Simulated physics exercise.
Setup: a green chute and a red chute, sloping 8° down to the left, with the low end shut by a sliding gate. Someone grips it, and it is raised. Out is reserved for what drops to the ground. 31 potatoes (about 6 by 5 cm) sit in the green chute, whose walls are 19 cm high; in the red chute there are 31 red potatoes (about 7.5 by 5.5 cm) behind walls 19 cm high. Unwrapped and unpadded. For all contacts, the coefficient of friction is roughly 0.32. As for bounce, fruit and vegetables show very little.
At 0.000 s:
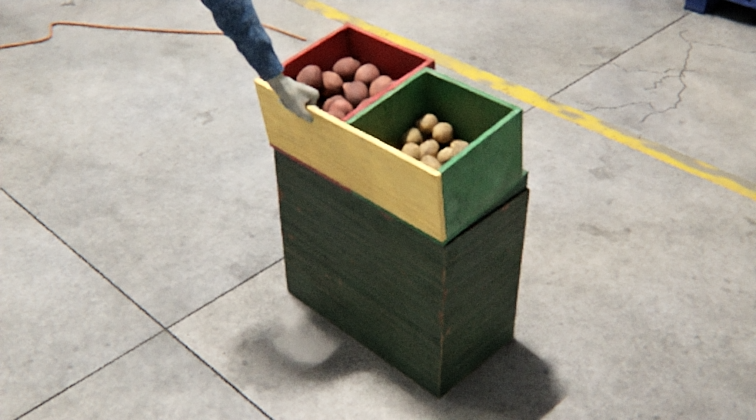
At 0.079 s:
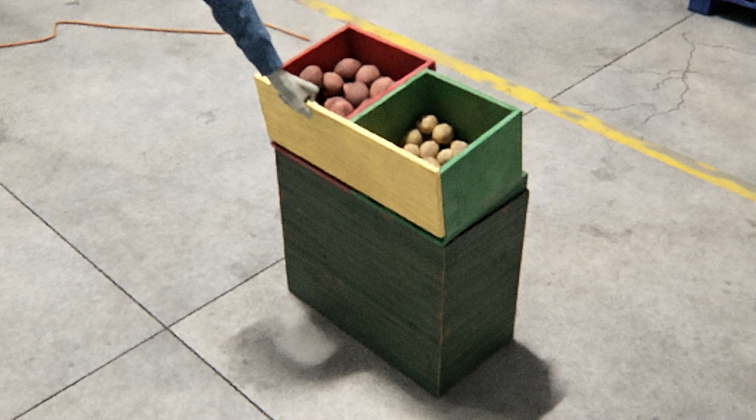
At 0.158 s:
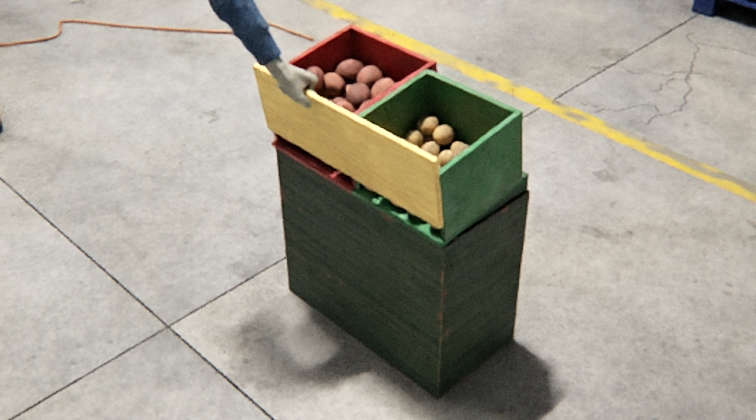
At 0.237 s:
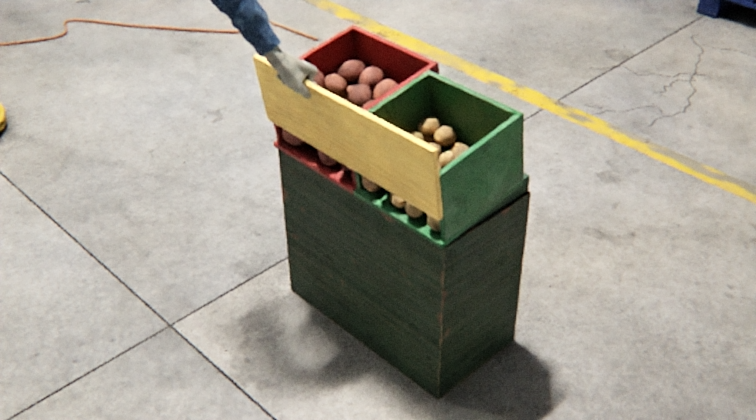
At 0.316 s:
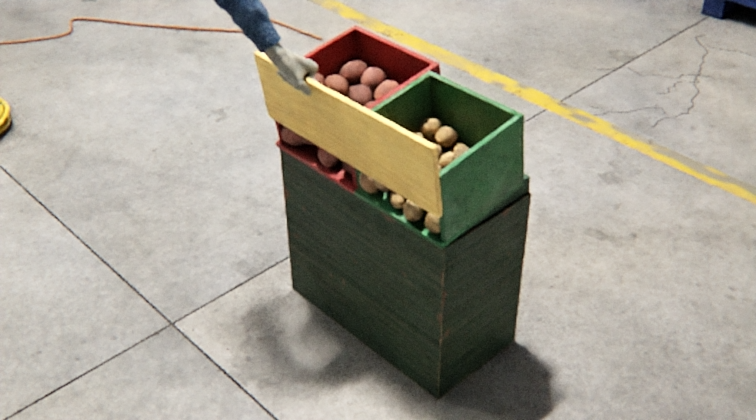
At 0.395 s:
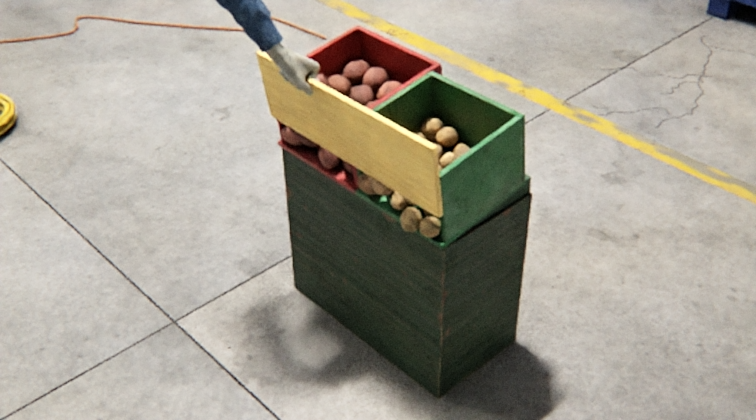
A gloved hand raises a yellow gate, and potatoes shift into the gap below.
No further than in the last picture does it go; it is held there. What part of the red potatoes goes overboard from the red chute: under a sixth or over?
Losses stay under the one-sixth line.
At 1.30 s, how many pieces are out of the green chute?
About, green chute: 10.
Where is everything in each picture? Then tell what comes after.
In the first picture (each is followed by its nearest rim corner in this view), red chute, (342, 121); green chute, (439, 171); gate raised by 0 cm; none has fallen clear.
In the second picture, red chute, (342, 122); gate raised by 1 cm.
In the third picture, red chute, (343, 122); gate raised by 4 cm.
In the fourth picture, red chute, (344, 123); gate raised by 7 cm.
In the fifth picture, red chute, (345, 123); gate raised by 8 cm.
In the sixth picture, red chute, (346, 123); green chute, (438, 176); gate raised by 8 cm; none has fallen clear.
After 0.80 s, green chute 26 in, 5 out and red chute 31 in, 0 out.
After 1.30 s, green chute 21 in, 10 out and red chute 31 in, 0 out.
After 2.00 s, green chute 17 in, 14 out and red chute 31 in, 0 out.
Outcome (at 2.90 s), green chute 17 in, 14 out and red chute 31 in, 0 out. Asked share, 0 of 31, 0 per cent.
